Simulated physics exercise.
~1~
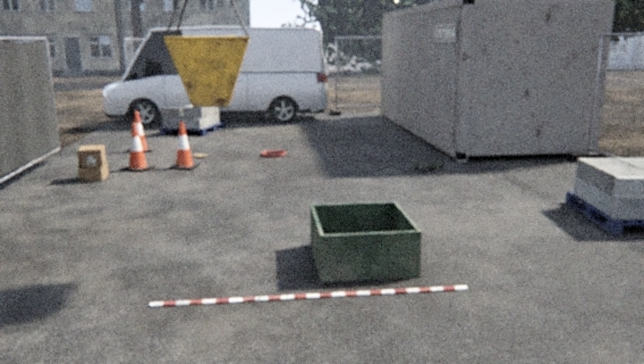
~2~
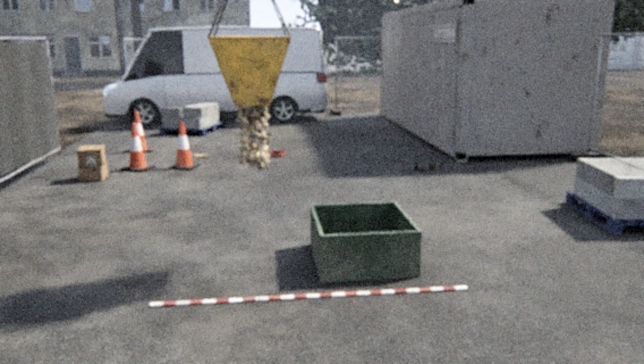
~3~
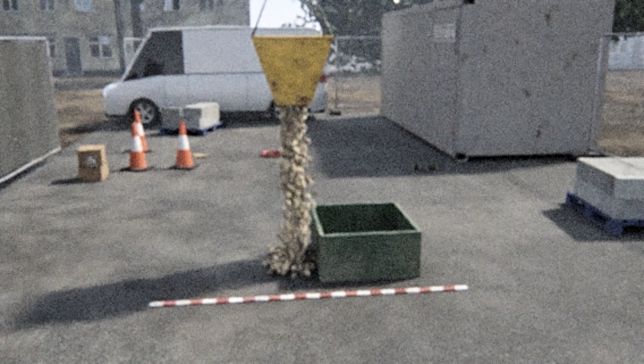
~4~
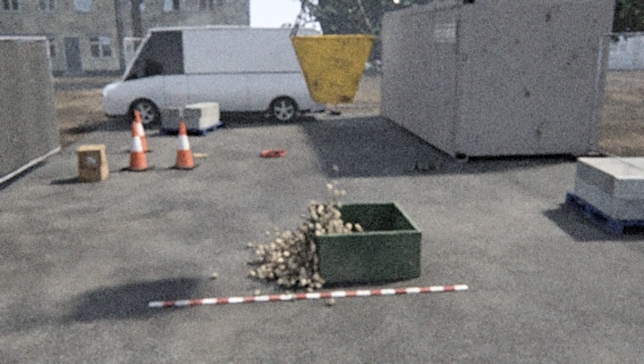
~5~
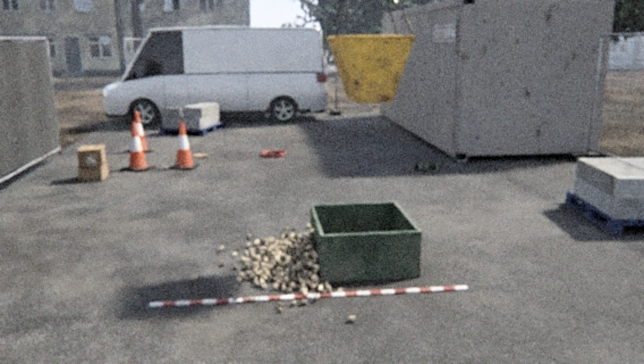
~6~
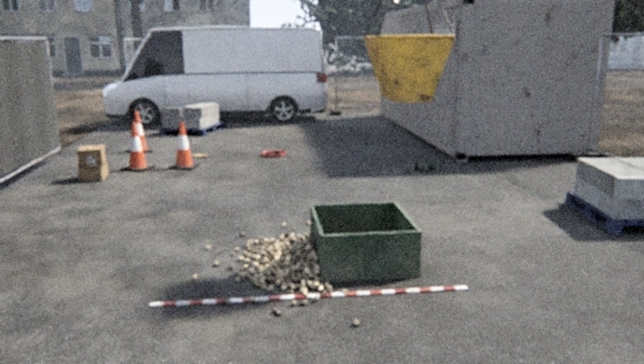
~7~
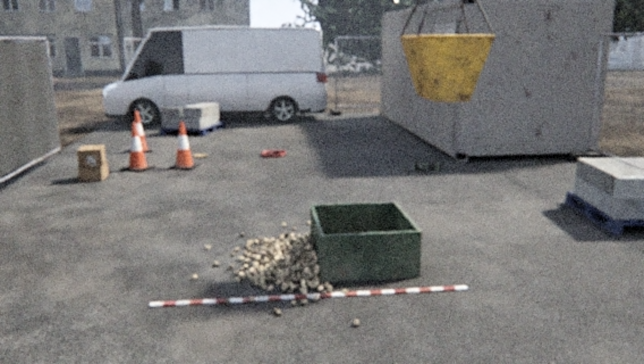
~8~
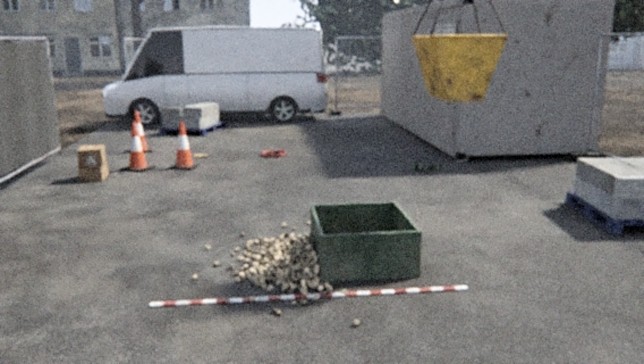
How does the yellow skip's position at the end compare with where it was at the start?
At the start it hangs on the left side, in front of the white van. By the end it is well over to the right, hanging in front of the big grey container.
